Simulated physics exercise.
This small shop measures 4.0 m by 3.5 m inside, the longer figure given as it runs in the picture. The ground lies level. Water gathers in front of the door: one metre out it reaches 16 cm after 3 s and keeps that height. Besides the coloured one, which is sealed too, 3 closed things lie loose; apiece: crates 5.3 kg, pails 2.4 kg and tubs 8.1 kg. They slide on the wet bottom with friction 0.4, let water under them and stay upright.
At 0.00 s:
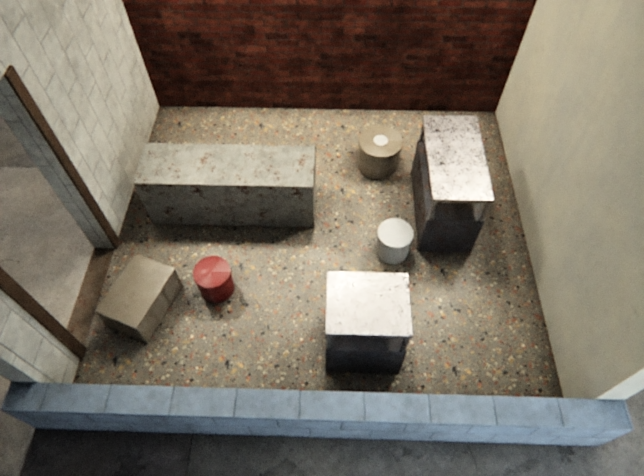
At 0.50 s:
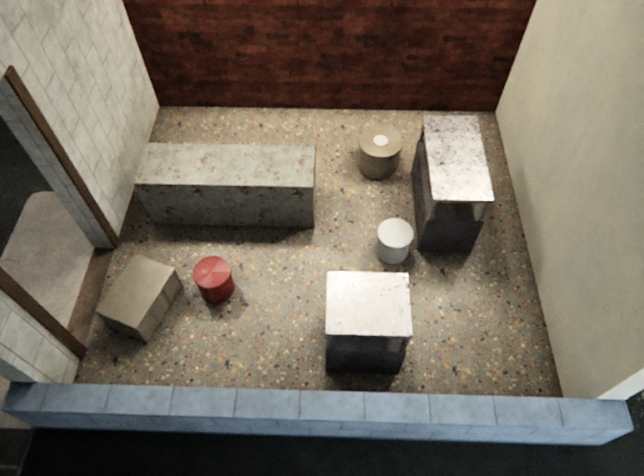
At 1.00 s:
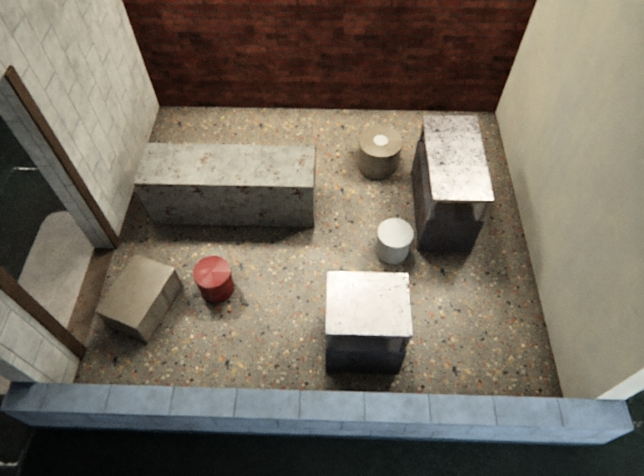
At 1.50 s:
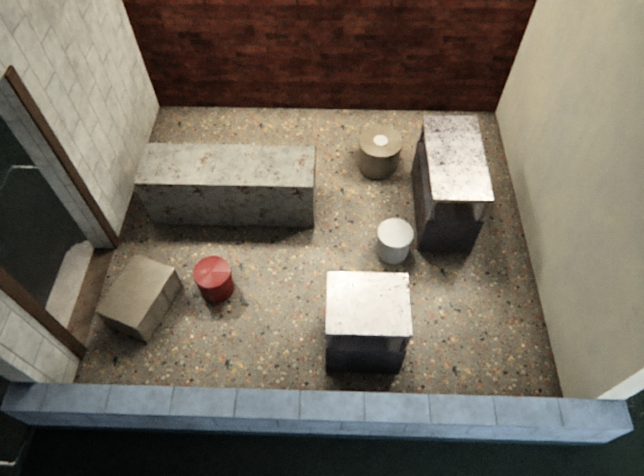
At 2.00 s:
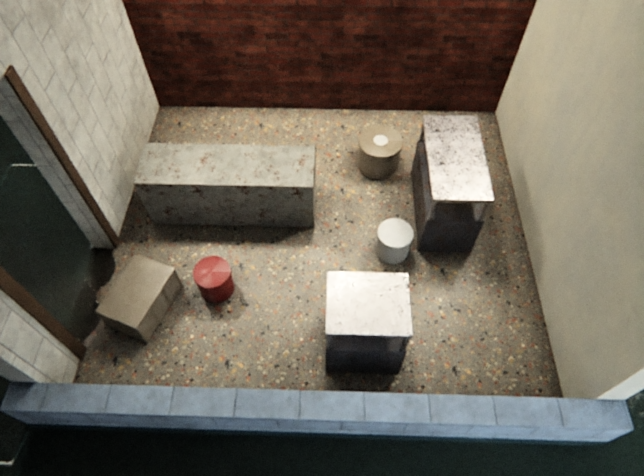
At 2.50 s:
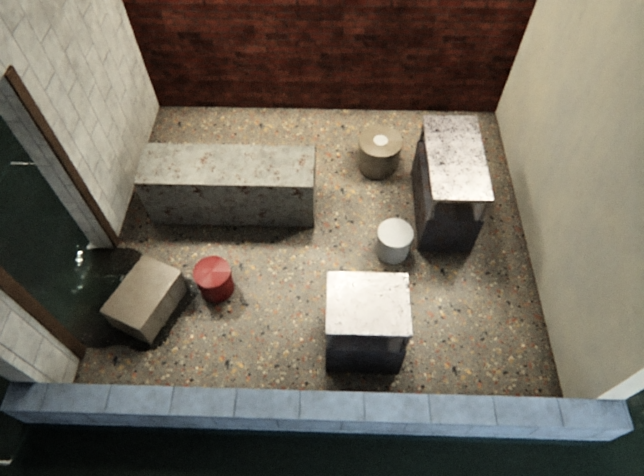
In a small shop with a speckled floor, dark water spreads outside the doorway on the left, then enters and reaches the nearby box, which shifts slightly, while the red pail and the other objects stay still.
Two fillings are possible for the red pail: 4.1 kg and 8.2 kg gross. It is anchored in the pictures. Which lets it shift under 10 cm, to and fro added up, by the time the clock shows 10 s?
I expect that neither weight holds it.
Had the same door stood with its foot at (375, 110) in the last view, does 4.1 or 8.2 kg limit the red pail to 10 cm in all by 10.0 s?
Then only the higher weight holds it.
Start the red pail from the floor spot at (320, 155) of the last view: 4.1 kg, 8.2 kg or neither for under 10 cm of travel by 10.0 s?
The smaller is enough.
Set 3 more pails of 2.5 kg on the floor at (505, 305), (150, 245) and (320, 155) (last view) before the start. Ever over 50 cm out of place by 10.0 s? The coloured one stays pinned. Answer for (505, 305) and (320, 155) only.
In that order: More, less.
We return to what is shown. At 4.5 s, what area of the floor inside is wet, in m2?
About 4.5 m2.
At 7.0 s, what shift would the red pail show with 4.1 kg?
About 250 cm.
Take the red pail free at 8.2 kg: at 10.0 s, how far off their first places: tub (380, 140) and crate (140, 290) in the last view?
In turn: 10 cm, 140 cm.
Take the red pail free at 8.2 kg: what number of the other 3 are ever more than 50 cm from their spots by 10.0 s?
2 of them.
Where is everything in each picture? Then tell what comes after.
In the first frame, the red pail at (211, 272), on the bottom; 0.0 m2 under water; 0 of 4 have shifted.
In the second frame, the red pail at (211, 272) rests on the ground; 0.0 m2 under water; 0 of 4 have shifted.
In the third frame, the red pail at (211, 272), on the bottom; water covers 0.0 m2; 0 of 4 have shifted.
In the fourth frame, the red pail at (211, 272), on the bottom; 0.0 m2 under water; 0 of 4 have shifted.
In the fifth frame, the red pail at (211, 272), on the bottom; water covers 0.0 m2; 0 of 4 have shifted.
In the sixth frame, the red pail at (211, 272) rests on the ground; water covers 0.3 m2; 1 of 4 have shifted.
After 3.5 s the red pail would be 8 cm from its start with 4.1 kg and 1 cm from its start with 8.2 kg; 4 cm of water round it then.
After 4.5 s the red pail would be 79 cm from its start with 4.1 kg and 31 cm from its start with 8.2 kg; 4 cm of water round it then.
After 7.0 s the red pail would be 243 cm from its start with 4.1 kg and 50 cm from its start with 8.2 kg; 8 cm of water round it then.
After 10.0 s the red pail would be 185 cm from its start with 4.1 kg and 121 cm from its start with 8.2 kg; 7 cm of water round it then.
